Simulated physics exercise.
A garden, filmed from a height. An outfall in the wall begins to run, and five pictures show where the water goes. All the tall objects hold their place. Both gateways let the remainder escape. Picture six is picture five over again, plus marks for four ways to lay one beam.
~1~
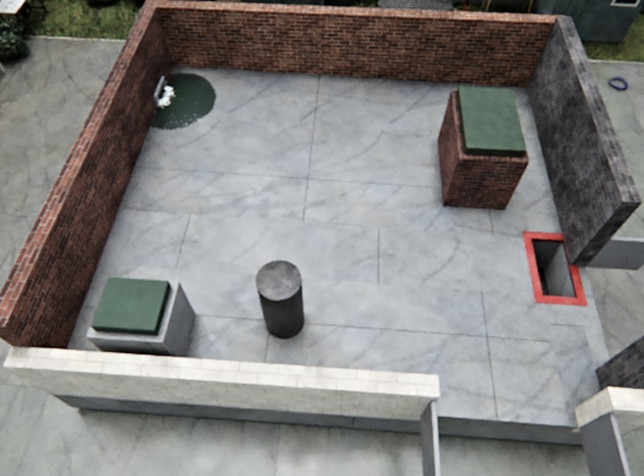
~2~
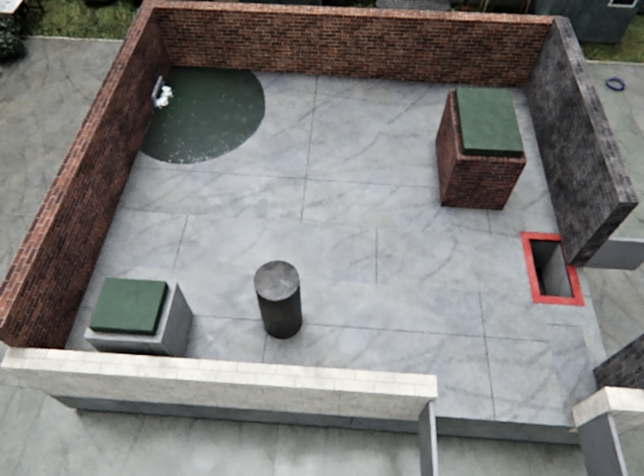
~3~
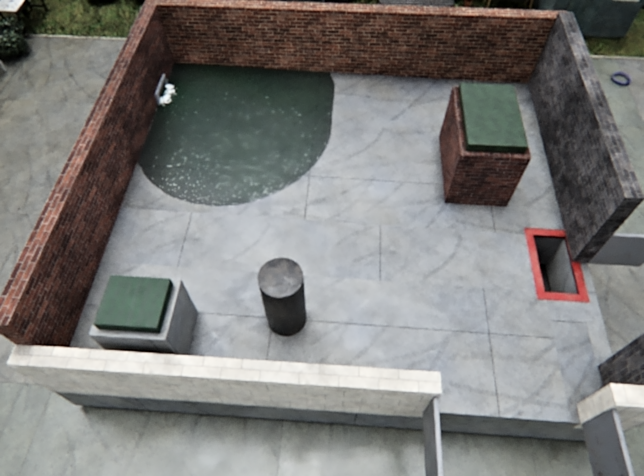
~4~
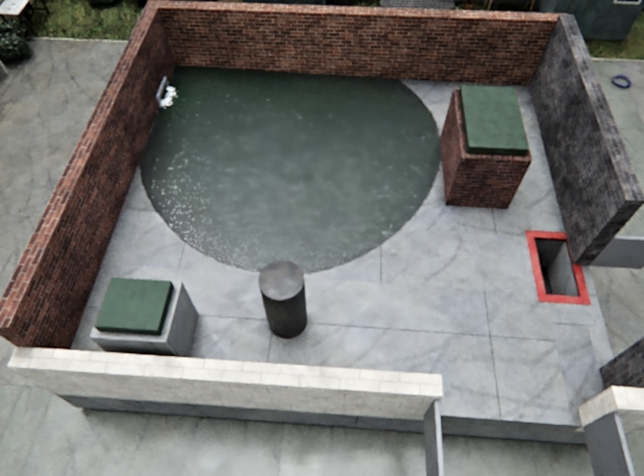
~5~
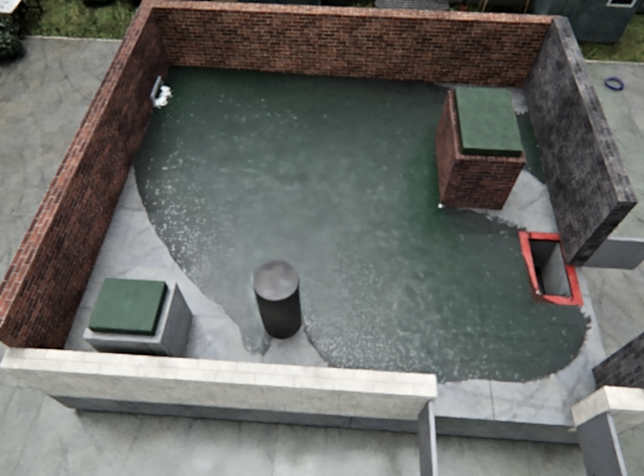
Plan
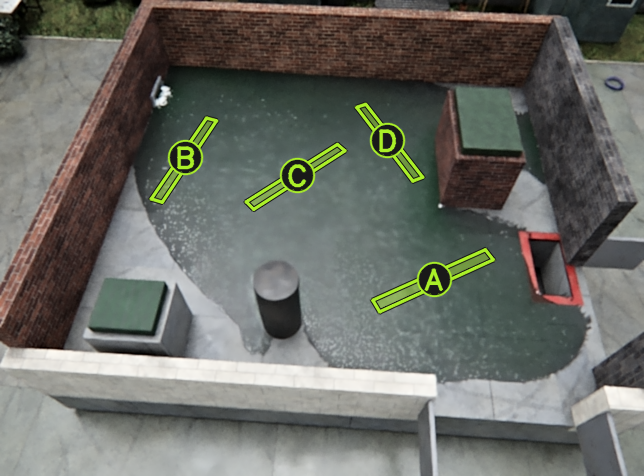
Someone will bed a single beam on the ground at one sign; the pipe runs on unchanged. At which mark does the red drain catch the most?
Take A.
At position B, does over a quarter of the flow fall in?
Yes.
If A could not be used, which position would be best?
Here it is position C.
In lime, A from (376, 305) to (489, 254); B from (156, 200) to (211, 119); C from (249, 205) to (341, 147); D from (361, 105) to (417, 179).
For position A, about 69 % of the stream goes into the red drain, about 31 % out by the gates.
For position B, about 33 % of the stream goes into the red drain, about 67 % out by the gates.
For position C, about 45 % of the stream goes into the red drain, about 55 % out by the gates.
For position D, about 30 % of the stream goes into the red drain, about 70 % out by the gates.
